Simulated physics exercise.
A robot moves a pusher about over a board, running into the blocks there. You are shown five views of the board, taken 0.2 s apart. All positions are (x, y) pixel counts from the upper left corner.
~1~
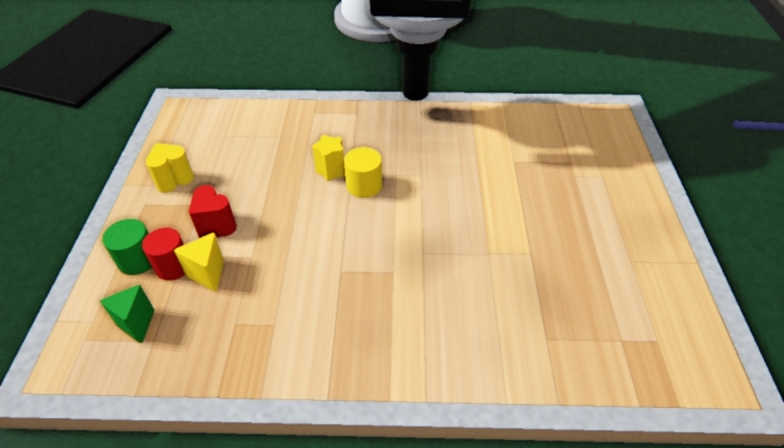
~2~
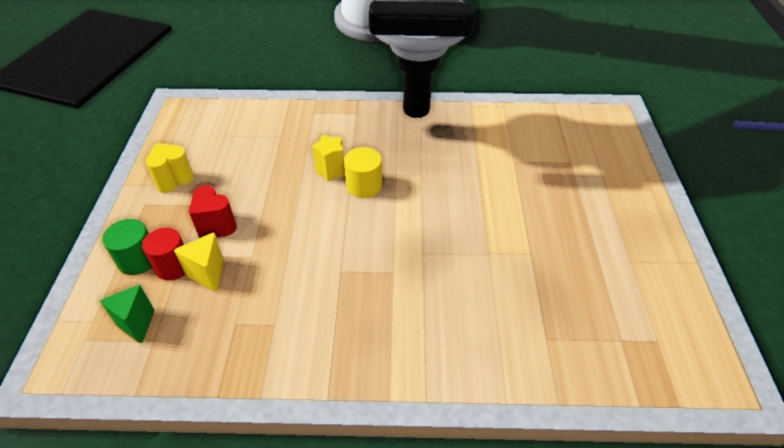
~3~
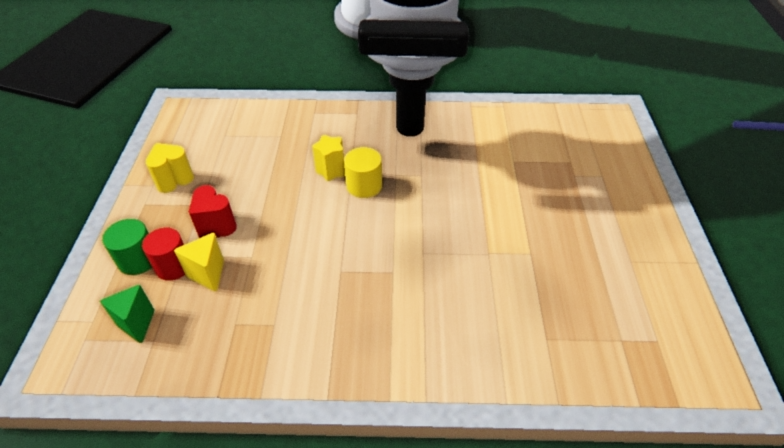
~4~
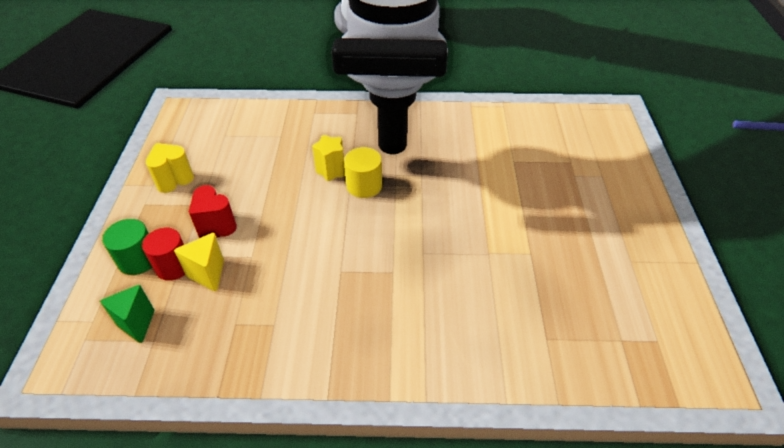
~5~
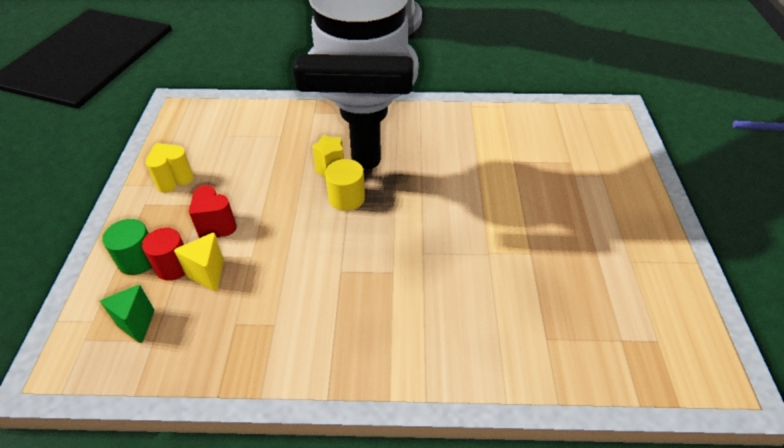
The clip opens on a wooden board with red, green and yellow blocks grouped at the left, two yellow blocks near the upper middle, and a robot's black pusher at the top edge. The pusher moves down and leftward, then nudges the yellow cylinder slightly down and left.
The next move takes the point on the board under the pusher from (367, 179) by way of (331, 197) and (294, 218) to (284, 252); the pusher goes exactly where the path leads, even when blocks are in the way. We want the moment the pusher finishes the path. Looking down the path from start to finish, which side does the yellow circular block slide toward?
Gets pushed left.
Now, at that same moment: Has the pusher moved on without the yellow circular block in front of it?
I expect not.
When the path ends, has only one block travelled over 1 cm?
Yes, I think so.
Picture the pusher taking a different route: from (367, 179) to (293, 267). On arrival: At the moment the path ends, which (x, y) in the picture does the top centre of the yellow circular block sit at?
The point I'd pick in the picture is (249, 239).
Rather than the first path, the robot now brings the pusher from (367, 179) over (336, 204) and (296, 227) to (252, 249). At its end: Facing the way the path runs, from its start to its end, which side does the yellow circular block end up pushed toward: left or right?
Sideways shift: Left.
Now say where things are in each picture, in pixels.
Lower end of the pusher (416, 95), tops of blocks, yellow star-shaped block (329, 144), yellow circular block (363, 159), in the first frame.
Pusher (416, 111), blocks as before, in the second frame.
Pusher (410, 129), blocks as before, in the third frame.
Pusher (393, 147), blocks as before, in the fourth frame.
Pusher (366, 161), yellow star-shaped block (329, 144), yellow circular block (344, 171), in the fifth frame.
On the path given first. One third of the way, pusher (327, 179); yellow circular block (314, 195).
Two thirds of the way, pusher (290, 200); yellow circular block (297, 216).
At the end, pusher (280, 234); yellow star-shaped block not moved; yellow circular block (304, 245).
